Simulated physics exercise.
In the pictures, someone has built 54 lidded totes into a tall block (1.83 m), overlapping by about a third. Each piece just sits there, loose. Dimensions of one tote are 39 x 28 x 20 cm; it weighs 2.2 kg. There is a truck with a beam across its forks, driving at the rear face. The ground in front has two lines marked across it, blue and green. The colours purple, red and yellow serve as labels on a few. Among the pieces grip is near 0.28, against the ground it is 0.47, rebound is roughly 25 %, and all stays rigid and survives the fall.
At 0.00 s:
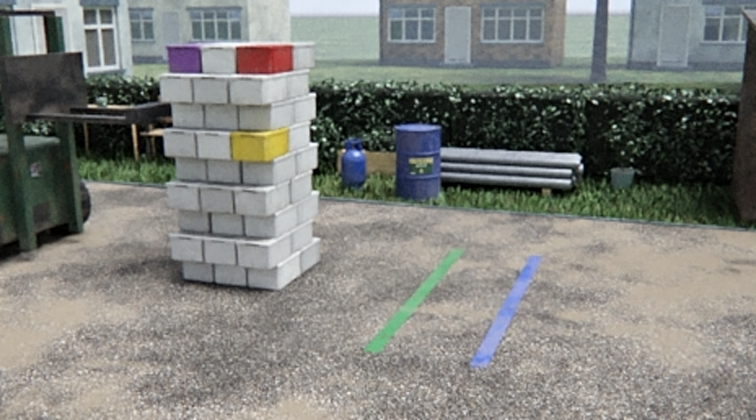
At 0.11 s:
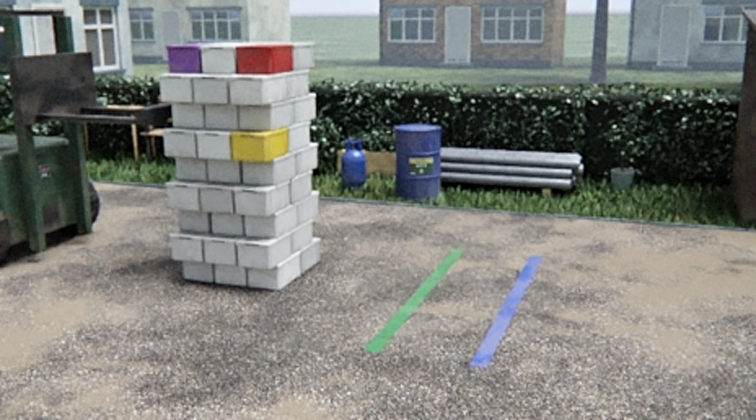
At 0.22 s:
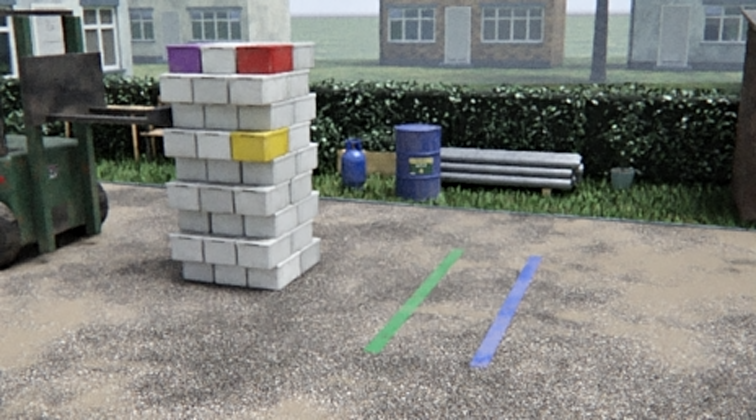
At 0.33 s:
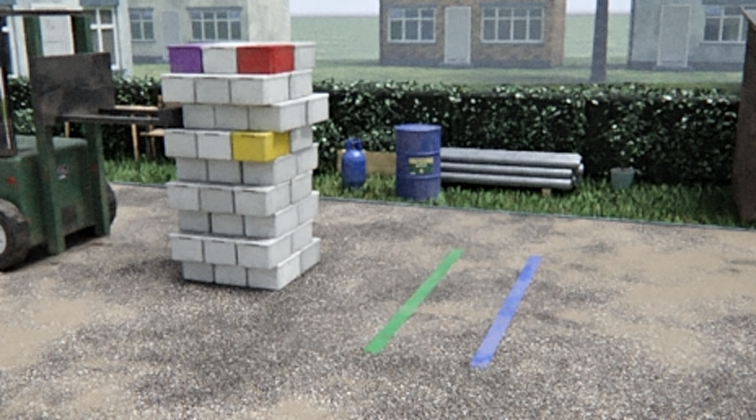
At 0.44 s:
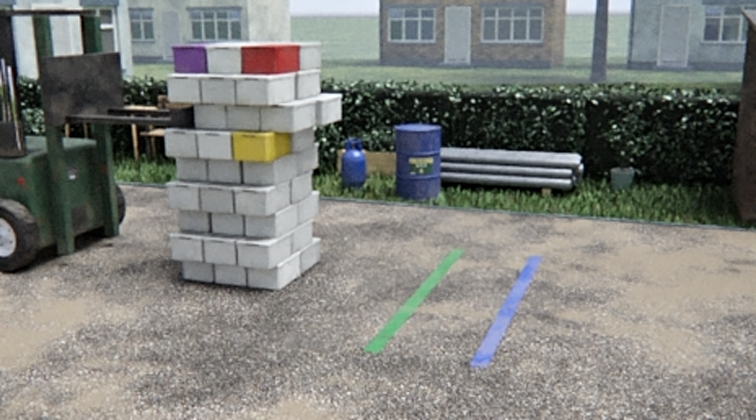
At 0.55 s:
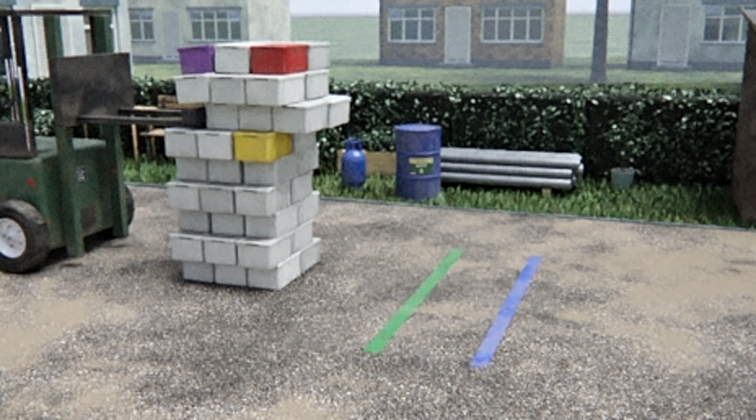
In a paved yard by a hedge, a green forklift rolled in from the left and pushed its beam into a tall block stack, shoving the upper layers rightward, the red and purple ones shifting too.
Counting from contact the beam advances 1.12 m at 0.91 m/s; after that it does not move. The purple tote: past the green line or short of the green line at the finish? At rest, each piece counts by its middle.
I'd say the purple tote doesn't clear the green line once it's all stopped.
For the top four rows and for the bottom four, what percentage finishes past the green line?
From the top 70, from the bottom 0 per cent.
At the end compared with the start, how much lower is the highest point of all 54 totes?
By about 30 cm, start to end.
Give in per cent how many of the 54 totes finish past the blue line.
That would be roughly 20 percent of them.
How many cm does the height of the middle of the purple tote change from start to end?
35 cm lower.
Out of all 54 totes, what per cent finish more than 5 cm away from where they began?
It comes to 75 percent shifted.
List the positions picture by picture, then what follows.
In the first frame (we follow the side turned to the camera), beam (132, 115) 20 cm from the stack; blue line, near end, (503, 320); green line, near end, (408, 309); purple tote (183, 60); yellow tote (248, 148); red tote (253, 61); no piece has moved.
In the second frame, beam (143, 116) 10 cm from the stack; purple tote (183, 60).
In the third frame, beam (155, 116) 1 mm in; purple tote (183, 60).
In the fourth frame, beam (166, 116) 10 cm in; purple tote (184, 60); 13 stirred so far.
In the fifth frame, beam (178, 117) 20 cm in; purple tote (188, 60) displaced 46 mm; red tote (259, 61) displaced 51 mm; 20 stirred so far.
In the sixth frame, beam (190, 117) 30 cm in; blue line, near end, (503, 320); green line, near end, (408, 309); purple tote (195, 61) tipped 5°; red tote (267, 61) displaced 12 cm; yellow tote (251, 148) displaced 23 mm; 21 stirred so far.
Around 0.94 s, none of the 54 totes past the green line, 38 disturbed; purple tote tipped 33°, 12 cm lower; red tote tipped 10°.
Around 1.42 s, 4 of the 54 totes past the green line; purple tote on its side; red tote tipped 38°, 43 cm lower.
Around 2.02 s, 17 of the 54 totes past the green line; purple tote on its side; red tote on its side.
Finally (3.8 s), 19 of the 54 totes past the green line; purple tote on its side; red tote upside down; yellow tote on its side. Seen by the last camera, middles, purple tote near (221, 102), red tote near (660, 315).
